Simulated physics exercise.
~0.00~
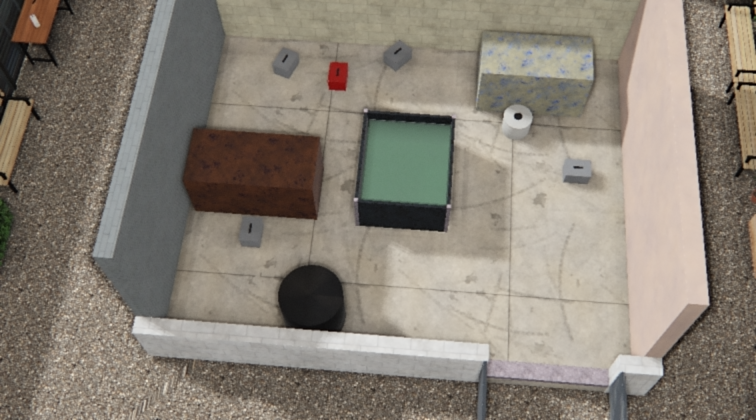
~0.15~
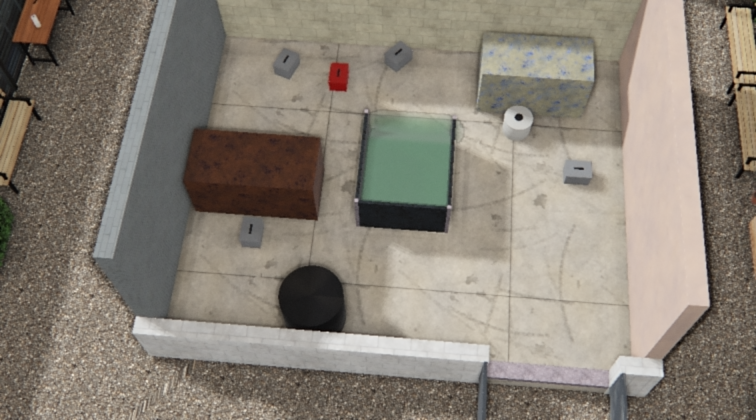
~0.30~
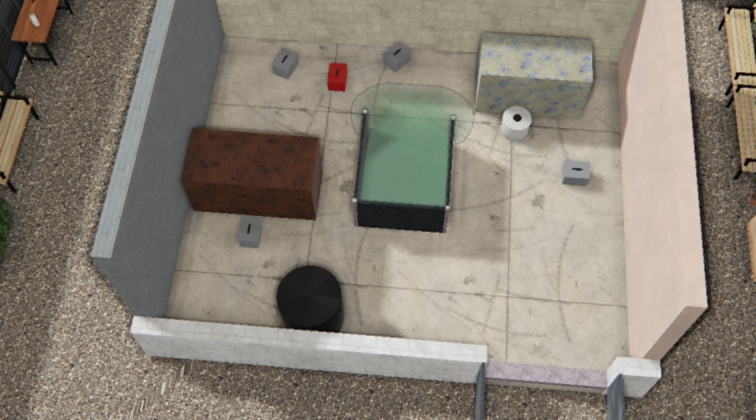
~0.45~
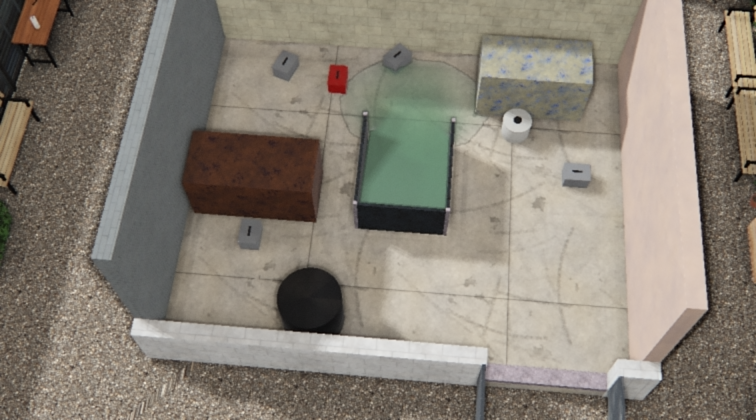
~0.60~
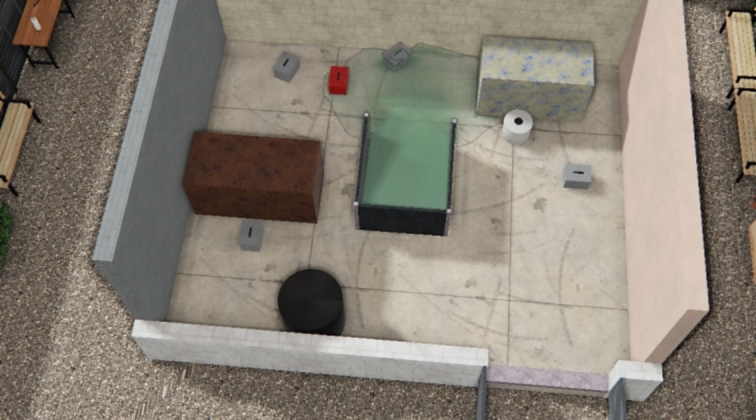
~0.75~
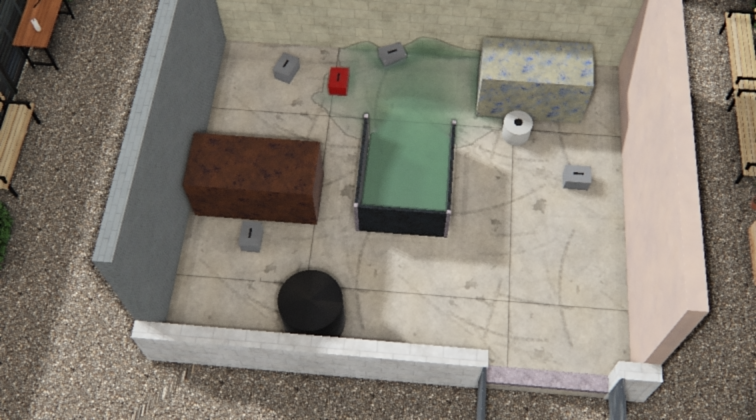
Water pours from the far side of a dark-framed tank in a walled yard, fanning out in a thin greenish sheet. It spreads toward the back wall, reaching the red box and patterned block, and surrounds a grey box, which shifts slightly as the sheet meets the wall.
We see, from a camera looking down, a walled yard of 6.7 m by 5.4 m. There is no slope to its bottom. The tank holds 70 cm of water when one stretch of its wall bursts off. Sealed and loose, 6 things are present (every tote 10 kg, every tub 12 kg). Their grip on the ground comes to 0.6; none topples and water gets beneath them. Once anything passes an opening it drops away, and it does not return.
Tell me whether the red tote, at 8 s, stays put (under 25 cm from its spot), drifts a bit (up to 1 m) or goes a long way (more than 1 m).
Outcome: A short move.
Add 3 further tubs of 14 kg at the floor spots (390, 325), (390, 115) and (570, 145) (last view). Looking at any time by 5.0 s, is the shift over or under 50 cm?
Listed order gives within the limit, above the limit, within the limit.
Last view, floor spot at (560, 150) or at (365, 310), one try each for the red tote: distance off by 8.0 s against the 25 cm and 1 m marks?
In that order: It hardly budges; it hardly budges.
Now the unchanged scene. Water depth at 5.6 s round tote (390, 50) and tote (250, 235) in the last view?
Roughly 10 and 0 cm.
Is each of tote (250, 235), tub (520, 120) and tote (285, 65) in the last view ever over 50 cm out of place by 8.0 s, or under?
In sequence - stayed below the line; stayed below the line; crossed the line.
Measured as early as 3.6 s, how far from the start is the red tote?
Shift: About 200 cm.
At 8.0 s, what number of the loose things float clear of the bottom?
Total: 0.
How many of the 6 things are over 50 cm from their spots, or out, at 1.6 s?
The number by then is 1.
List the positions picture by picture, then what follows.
In the first picture, the red tote at (338, 72) rests on the ground; water covers 1.9 m2; 0 of 6 have shifted.
In the second picture, the red tote at (339, 73), on the bottom; water covers 2.7 m2; 0 of 6 have shifted.
In the third picture, the red tote at (337, 73) rests on the ground; 3.8 m2 under water; 0 of 6 have shifted.
In the fourth picture, the red tote at (338, 75), on the bottom; water covers 5.1 m2; 0 of 6 have shifted.
In the fifth picture, the red tote at (339, 76) rests on the ground; 6.0 m2 under water; 1 of 6 have shifted.
In the sixth picture, the red tote at (338, 77), on the bottom; water covers 6.3 m2; 1 of 6 have shifted.
After 1.6 s the red tote is near (312, 66), 0.5 m from its start, aground; 0 of 6 are out; 1 afloat.
After 3.6 s the red tote is near (250, 142), 1.9 m from its start, afloat; 0 of 6 are out; 3 afloat.
After 5.6 s the red tote is near (352, 130), 1.1 m from its start, afloat; 0 of 6 are out; 3 afloat.
After 8.0 s the red tote is near (374, 76), 0.6 m from its start, aground; 0 of 6 are out; 0 afloat.
